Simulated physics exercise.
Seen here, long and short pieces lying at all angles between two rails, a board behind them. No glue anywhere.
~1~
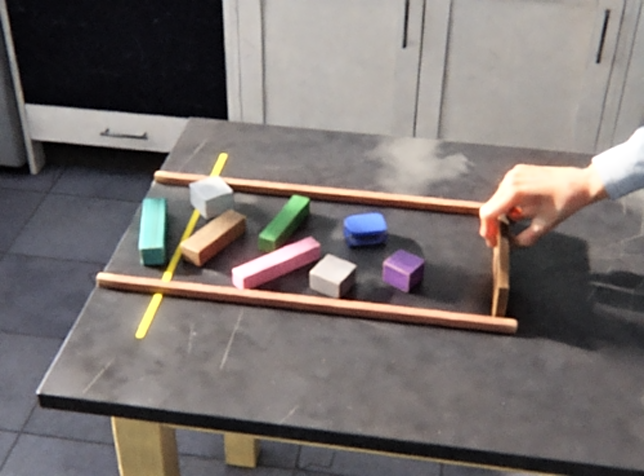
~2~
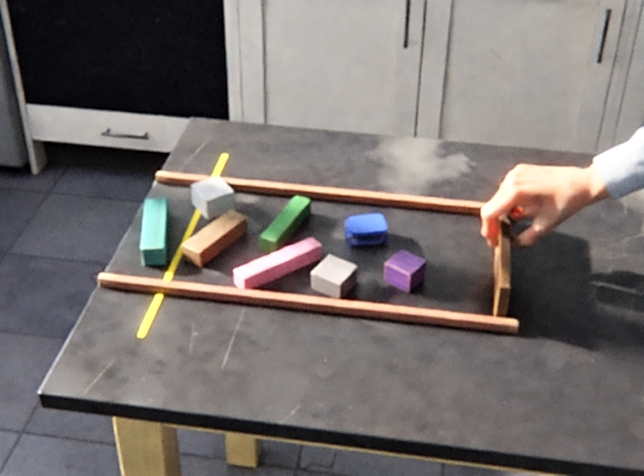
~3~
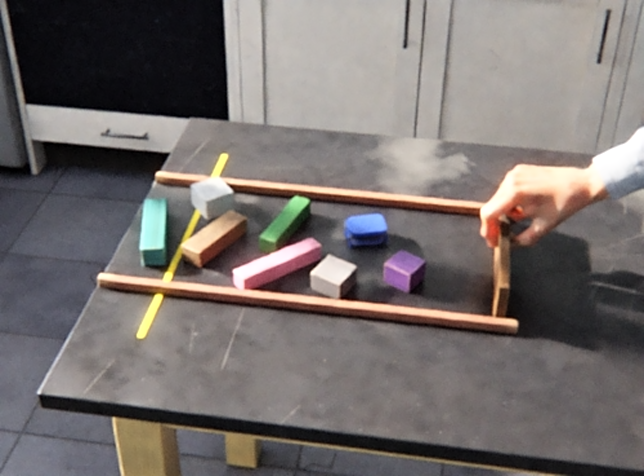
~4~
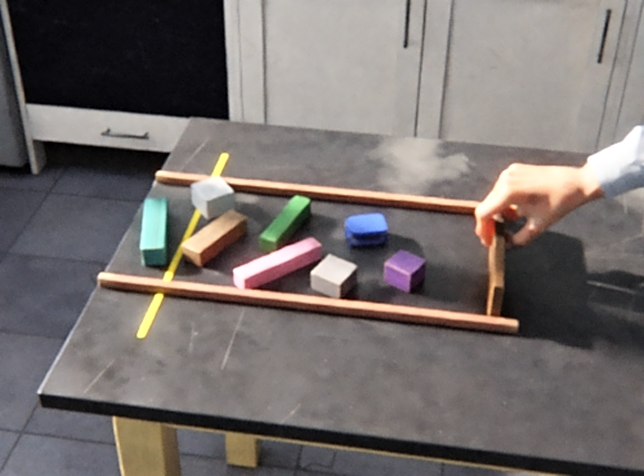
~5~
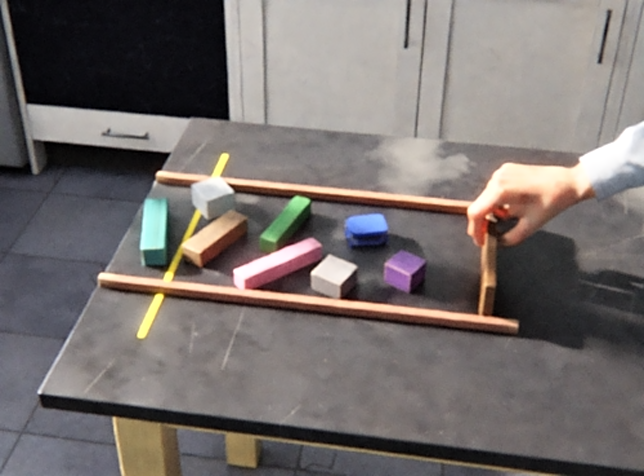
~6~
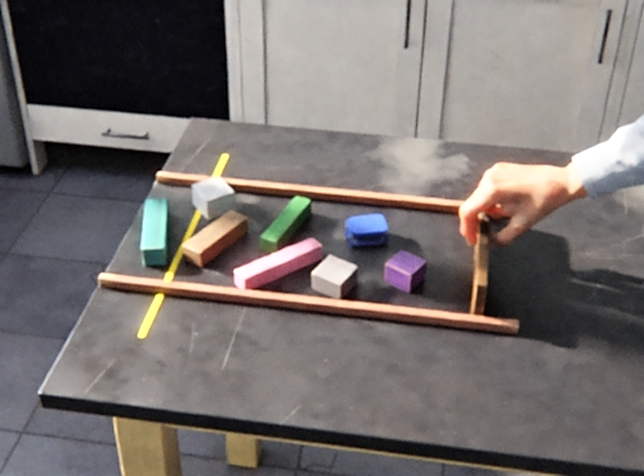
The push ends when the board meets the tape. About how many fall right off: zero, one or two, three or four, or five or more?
The number that fall off is three or four.
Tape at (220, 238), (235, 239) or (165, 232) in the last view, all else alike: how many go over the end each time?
In that order 0, 0 and 4.
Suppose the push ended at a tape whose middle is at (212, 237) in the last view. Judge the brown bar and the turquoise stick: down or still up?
The brown bar stays on, the turquoise stick tumbles off.
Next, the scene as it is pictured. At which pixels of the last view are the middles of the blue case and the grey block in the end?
First (180, 208), then (152, 268).
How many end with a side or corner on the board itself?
It touches 3.
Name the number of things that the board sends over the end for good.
In all, 3 of them.
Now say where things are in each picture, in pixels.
The first frame shows turquoise stick (154, 231); white block (212, 198); brown bar (215, 237); board (502, 249); tape (187, 234).
The second frame shows white block (213, 198); board (503, 249).
The third frame shows brown bar (215, 238); green bar (286, 225).
The fourth frame shows turquoise stick (155, 231); blue case (366, 232).
The fifth frame shows white block (213, 198); purple block (405, 271).
The sixth frame shows turquoise stick (156, 231); white block (214, 198); brown bar (216, 238); board (481, 247); tape (189, 234).
A little later, none off yet; turquoise stick at rest near (156, 231); white block at rest near (214, 198); brown bar at rest near (216, 238).
Next, none off yet; turquoise stick shifted a little near (139, 230); white block shifted about its own width near (172, 191); brown bar shifted about its own width near (162, 229).
When it is over, the number that fall off is three or four; down, brown bar, white block and turquoise stick.
